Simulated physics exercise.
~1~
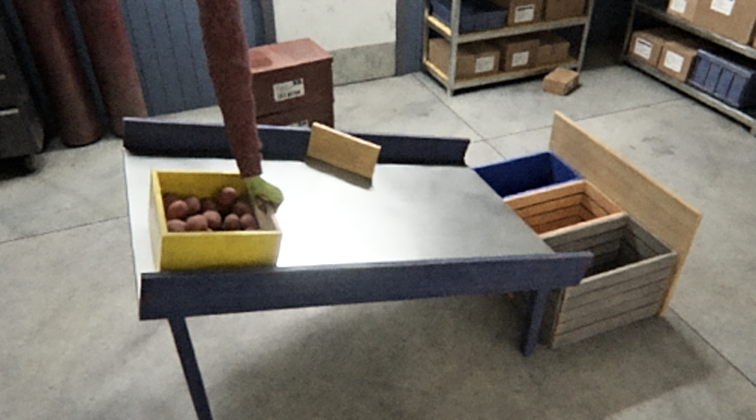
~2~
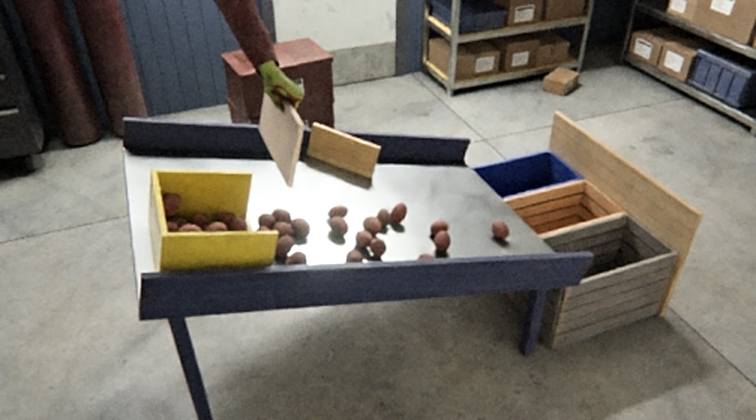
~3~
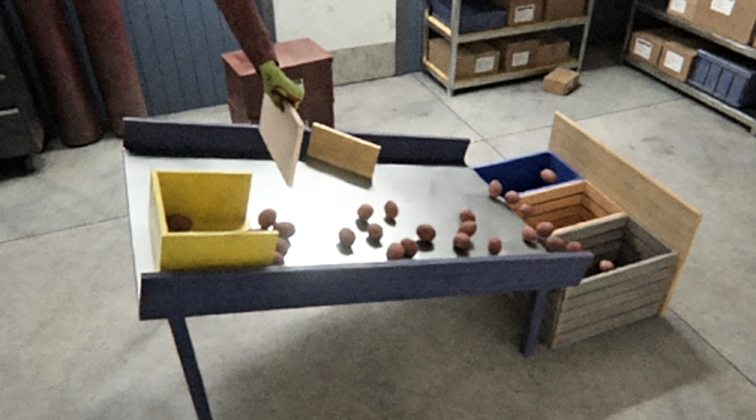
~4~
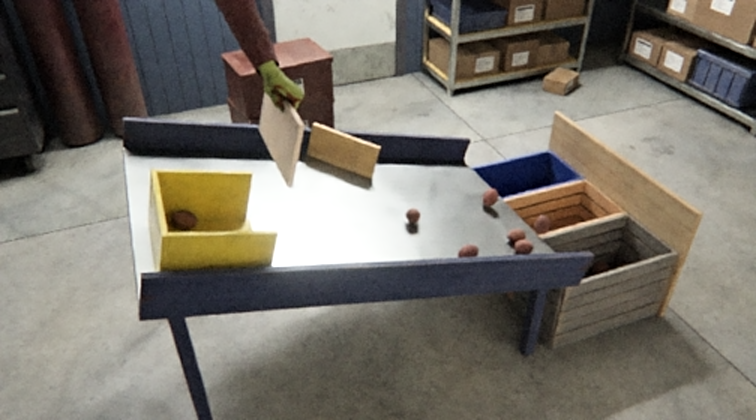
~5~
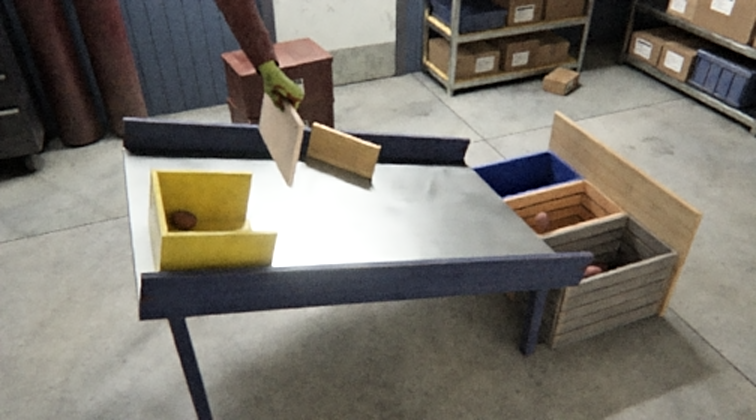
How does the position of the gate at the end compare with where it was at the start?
At the start the gate is down at the right side of the yellow pen, holding the potatoes in. By the end it is higher and slightly further right, held up clear of the pen by a gloved hand.
